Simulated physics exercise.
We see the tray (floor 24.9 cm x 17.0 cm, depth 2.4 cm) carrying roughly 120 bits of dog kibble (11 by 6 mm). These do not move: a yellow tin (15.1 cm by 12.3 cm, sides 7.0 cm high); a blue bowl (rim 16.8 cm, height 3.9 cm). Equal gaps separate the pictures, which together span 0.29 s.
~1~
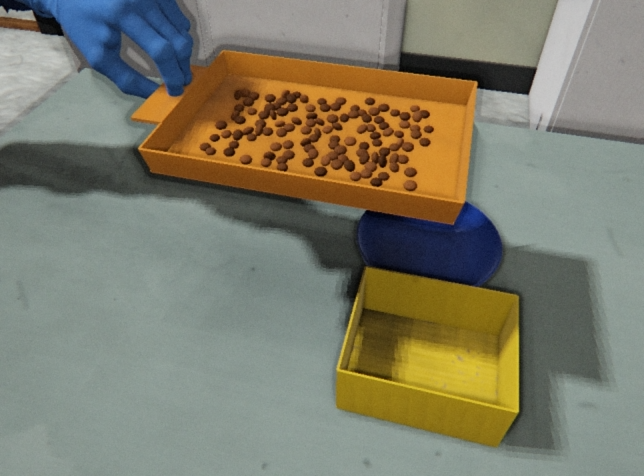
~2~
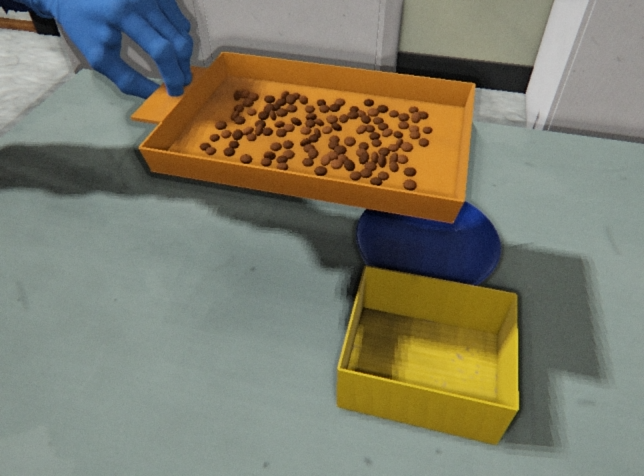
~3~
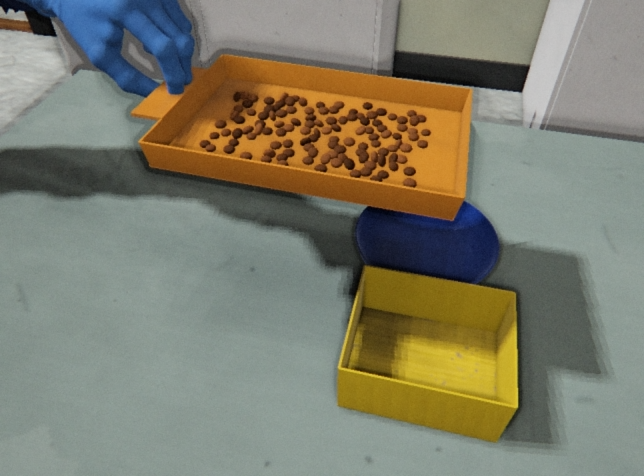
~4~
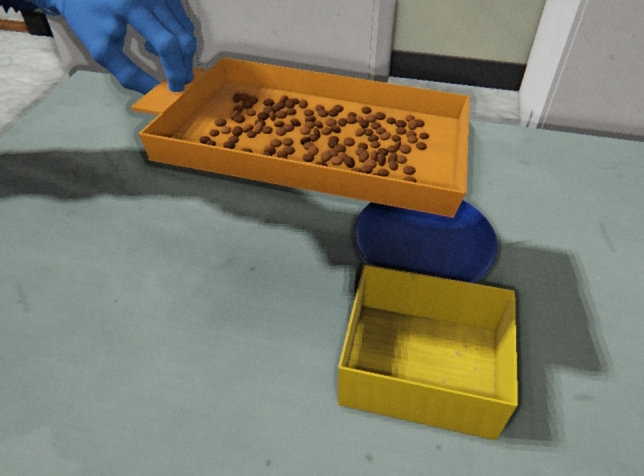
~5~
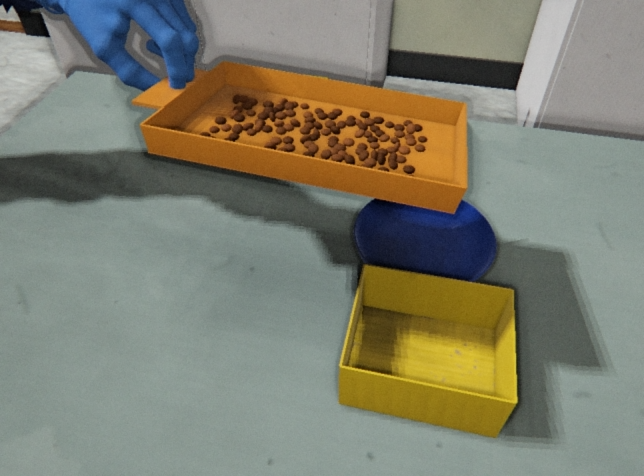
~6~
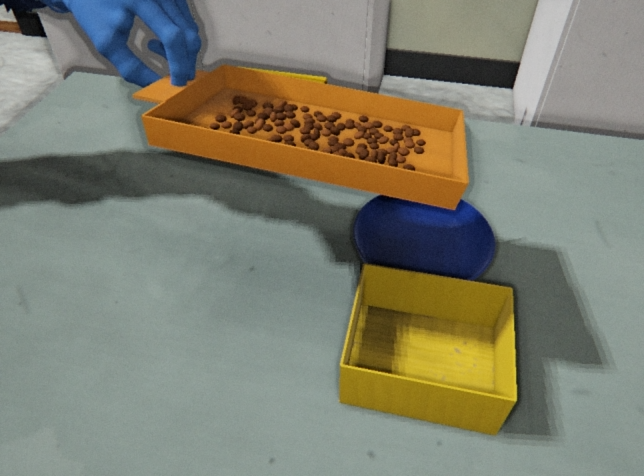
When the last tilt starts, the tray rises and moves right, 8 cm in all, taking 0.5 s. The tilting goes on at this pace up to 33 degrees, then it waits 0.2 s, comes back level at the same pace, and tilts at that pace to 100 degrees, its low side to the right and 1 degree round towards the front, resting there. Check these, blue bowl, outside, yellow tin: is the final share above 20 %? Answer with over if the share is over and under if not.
Blue bowl: Over, outside: Under, yellow tin: Under.
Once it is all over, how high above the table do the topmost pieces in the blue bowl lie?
Height at rest: Approx. 2.0 cm.
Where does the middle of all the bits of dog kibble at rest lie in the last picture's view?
Near pixel (411, 262).
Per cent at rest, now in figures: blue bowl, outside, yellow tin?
Shares: Blue bowl = 75, outside = 5, yellow tin = 5.
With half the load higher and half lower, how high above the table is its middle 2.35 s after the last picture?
That height is around 14 cm above the table.
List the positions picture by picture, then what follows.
The first frame shows tray at (292, 176); tilt 0 degrees; leading edge at (471, 134); middle of the load at (318, 133); yellow tin at (433, 331); blue bowl at (428, 237).
The second frame shows tray at (292, 175); tilt 1 degrees; leading edge at (470, 134); middle of the load at (318, 133).
The third frame shows tray at (293, 170); tilt 4 degrees; leading edge at (468, 135); middle of the load at (317, 133).
The fourth frame shows tray at (295, 164); tilt 7 degrees; low side back; leading edge at (467, 137); middle of the load at (317, 133).
The fifth frame shows tray at (297, 158); tilt 11 degrees; low side back; leading edge at (466, 139); middle of the load at (317, 133).
The sixth frame shows tray at (299, 151); tilt 15 degrees; low side back; leading edge at (465, 141); middle of the load at (317, 133); yellow tin at (432, 325); blue bowl at (423, 233).
Then, 0.90 s after the last picture, tilt 14 degrees; tray 100 %; middle of all pieces on or above the table near (354, 116).
Then, 1.66 s after the last picture, tilt 27 degrees; tray 100 %; middle of all pieces on or above the table near (426, 85).
Then, 2.35 s after the last picture, tilt 71 degrees; blue bowl 5 %, tray 90 %; middle of all pieces on or above the table near (436, 189).
Then, 3.01 s after the last picture, tilt 100 degrees; blue bowl 50 %, tray 40 %, in the air 5 %; middle of all pieces on or above the table near (402, 230).
In the end, outside 5 %, yellow tin 5 %, blue bowl 75 %, tray 20 %.
